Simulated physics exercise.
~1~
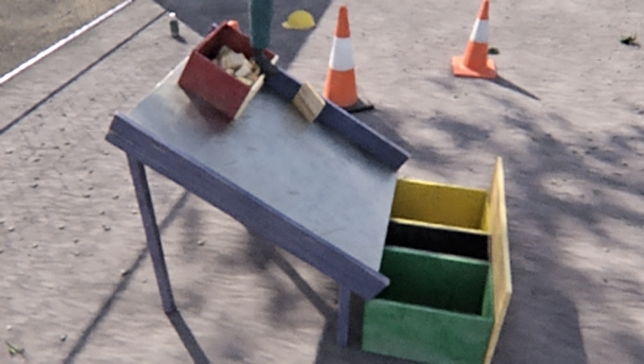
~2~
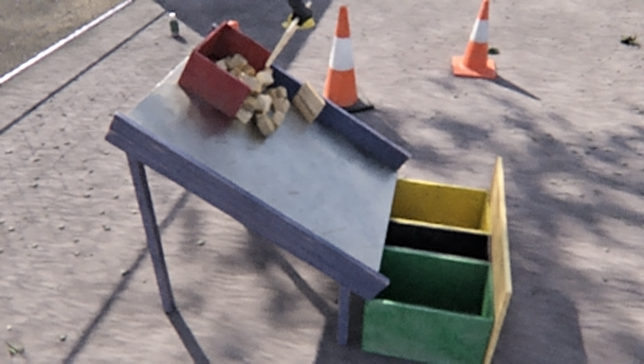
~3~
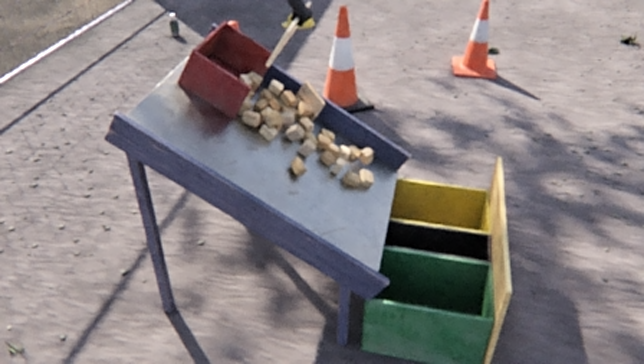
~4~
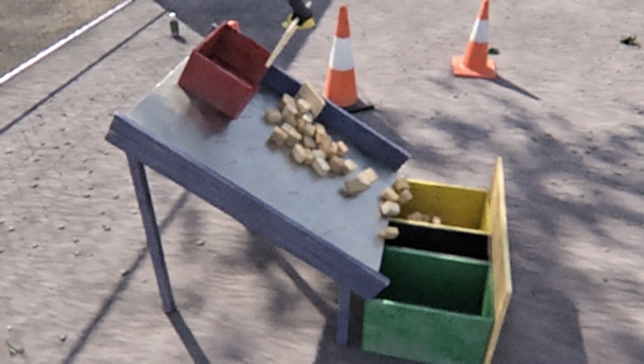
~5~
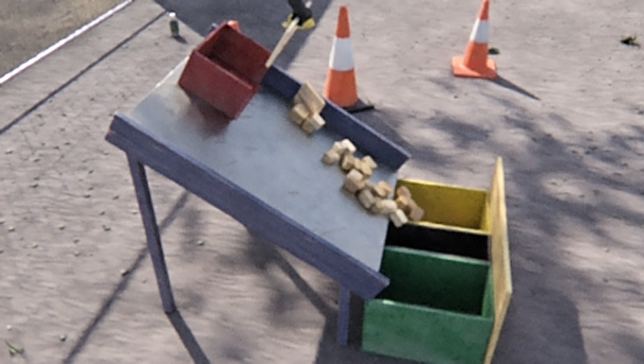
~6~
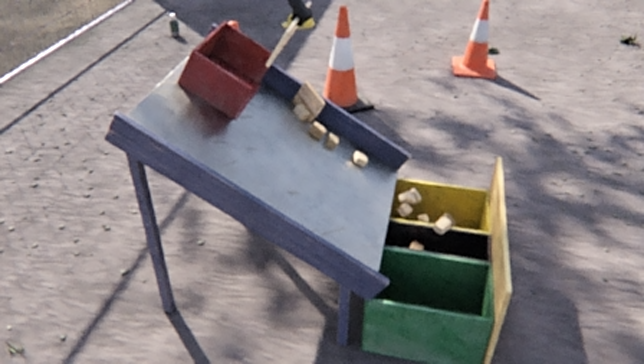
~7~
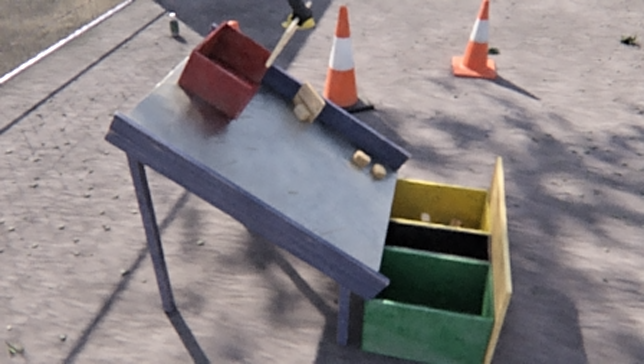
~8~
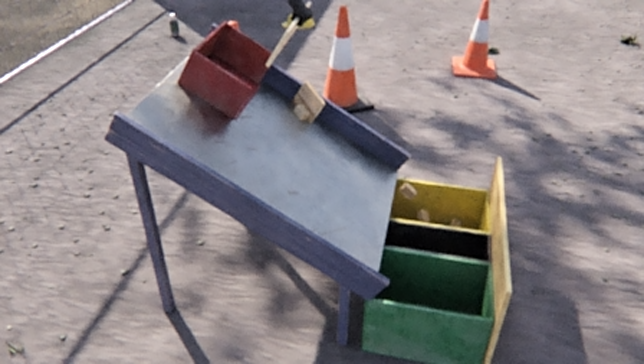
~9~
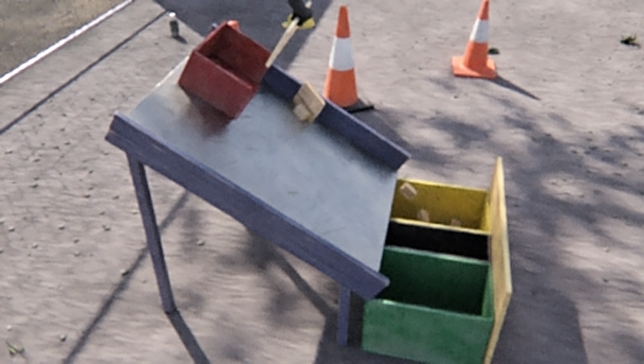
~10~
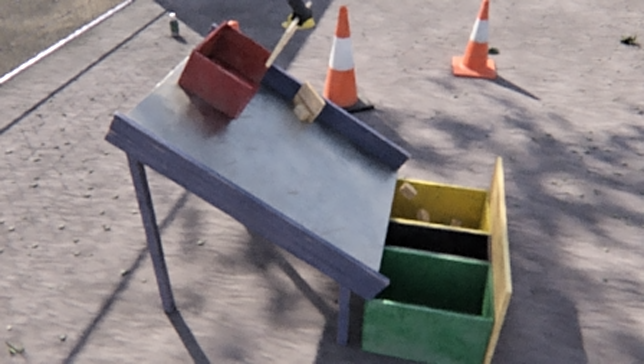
Small pale wooden blocks sit heaped in a red box at the upper left of a tilted grey table, seen from above on sunlit pavement with two orange-and-white cones behind. A gloved hand holds a stick at the box as the blocks spill out and tumble down to the right. They slide along the angled board on the far edge and drop mostly into the yellow bin, with some falling into the black one beside it. A few stragglers follow. Finally the red box looks empty, the green tub stays empty, and one block rests by the board.
